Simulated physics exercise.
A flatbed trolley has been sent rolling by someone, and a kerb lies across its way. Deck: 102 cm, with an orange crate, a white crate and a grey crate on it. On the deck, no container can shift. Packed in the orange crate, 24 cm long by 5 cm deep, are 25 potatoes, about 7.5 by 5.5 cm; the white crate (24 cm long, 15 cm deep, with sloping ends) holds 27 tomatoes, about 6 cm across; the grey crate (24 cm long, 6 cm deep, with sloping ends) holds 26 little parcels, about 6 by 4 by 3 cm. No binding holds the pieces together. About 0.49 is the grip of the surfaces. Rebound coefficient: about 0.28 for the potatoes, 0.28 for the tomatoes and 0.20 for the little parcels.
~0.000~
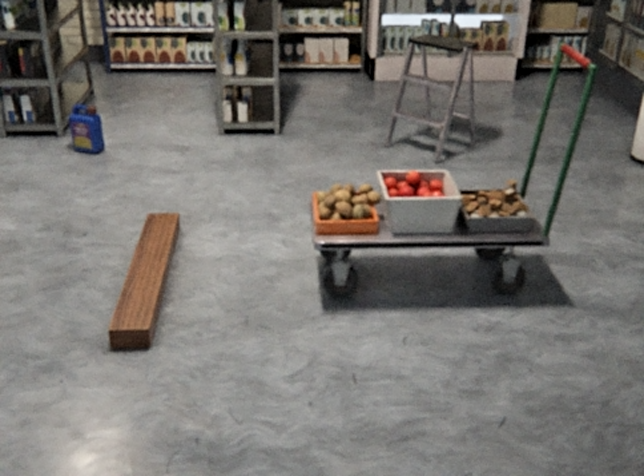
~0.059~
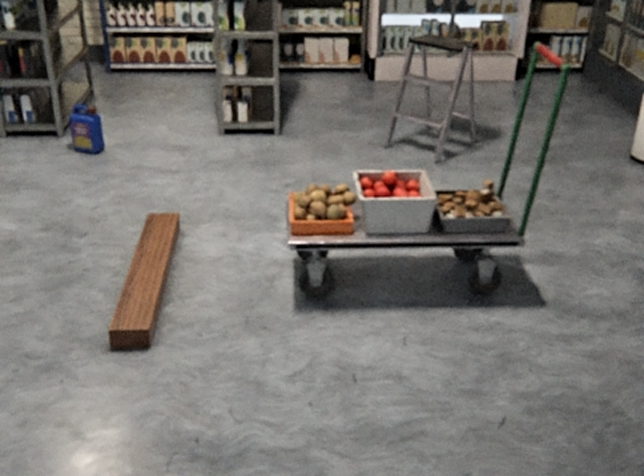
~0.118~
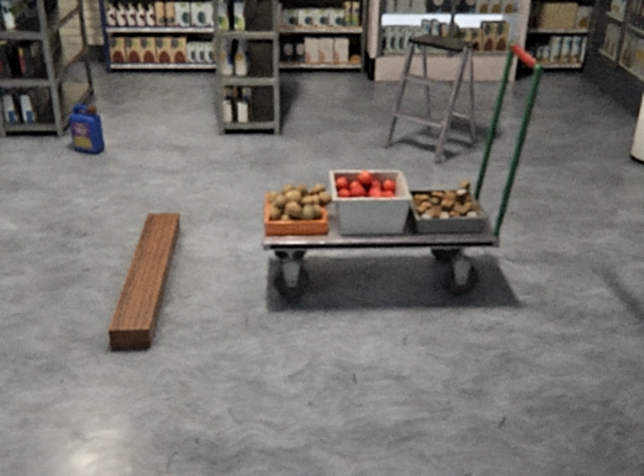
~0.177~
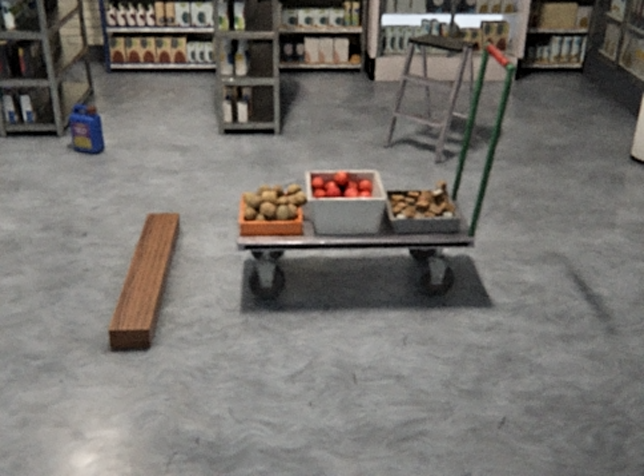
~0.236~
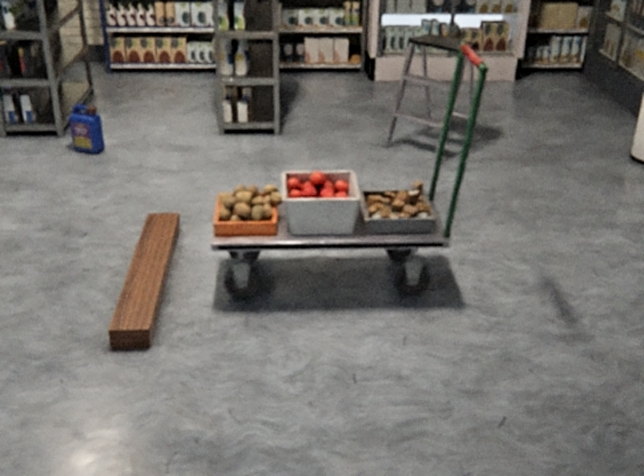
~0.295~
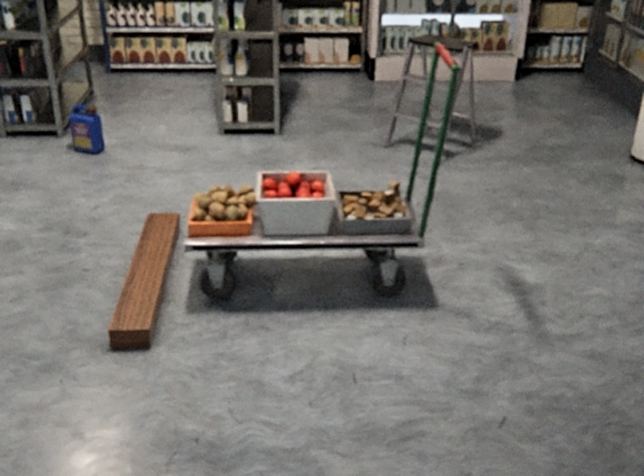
A flatbed trolley with a green handle and red grip rolls steadily leftward across a grey, shop-like floor, seen from a fixed, slightly raised viewpoint. It carries an orange crate of potatoes, a white crate of tomatoes and a grey crate of small brown items, left to right. The crates ride along unshifted as the gap to the brown kerb lying at left narrows, while the shelves, stepladder and blue container behind stay still.
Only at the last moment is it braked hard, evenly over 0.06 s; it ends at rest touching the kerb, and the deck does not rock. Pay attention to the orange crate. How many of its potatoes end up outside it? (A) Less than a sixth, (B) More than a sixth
B.
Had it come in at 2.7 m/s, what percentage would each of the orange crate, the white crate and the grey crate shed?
Then the orange crate sheds 40 per cent of its load, the white crate 0 per cent, and the grey crate 10 per cent.
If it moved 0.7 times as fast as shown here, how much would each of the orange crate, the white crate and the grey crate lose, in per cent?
In that case orange crate 20, white crate 0, grey crate 10 per cent.
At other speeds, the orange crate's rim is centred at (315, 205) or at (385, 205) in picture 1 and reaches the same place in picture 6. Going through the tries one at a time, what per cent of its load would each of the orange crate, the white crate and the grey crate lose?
Per cent lost, first try then second - orange crate: 20, 40; white crate: 0, 0; grey crate: 0, 10.
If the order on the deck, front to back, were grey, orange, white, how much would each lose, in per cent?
Orange crate 30 %, white crate 0 %, grey crate 10 %.
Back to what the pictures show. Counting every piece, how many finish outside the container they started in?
10 or so.
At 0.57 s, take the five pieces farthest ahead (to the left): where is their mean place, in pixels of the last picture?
Somewhere near pixel (142, 207).
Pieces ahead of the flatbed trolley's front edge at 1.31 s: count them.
Around 6.
After 0.35 s, the brake bites.
After 0.45 s, 1 of 25 out of the orange crate, 0 of 27 out of the white crate and 0 of 26 out of the grey crate.
After 0.57 s, 5 of 25 out of the orange crate, 0 of 27 out of the white crate and 1 of 26 out of the grey crate.
After 0.80 s, 8 of 25 out of the orange crate, 0 of 27 out of the white crate and 2 of 26 out of the grey crate.
Outcome (at 1.31 s), 8 of 25 out of the orange crate, 0 of 27 out of the white crate and 2 of 26 out of the grey crate. Asked share, 8 of 25, 32 per cent.
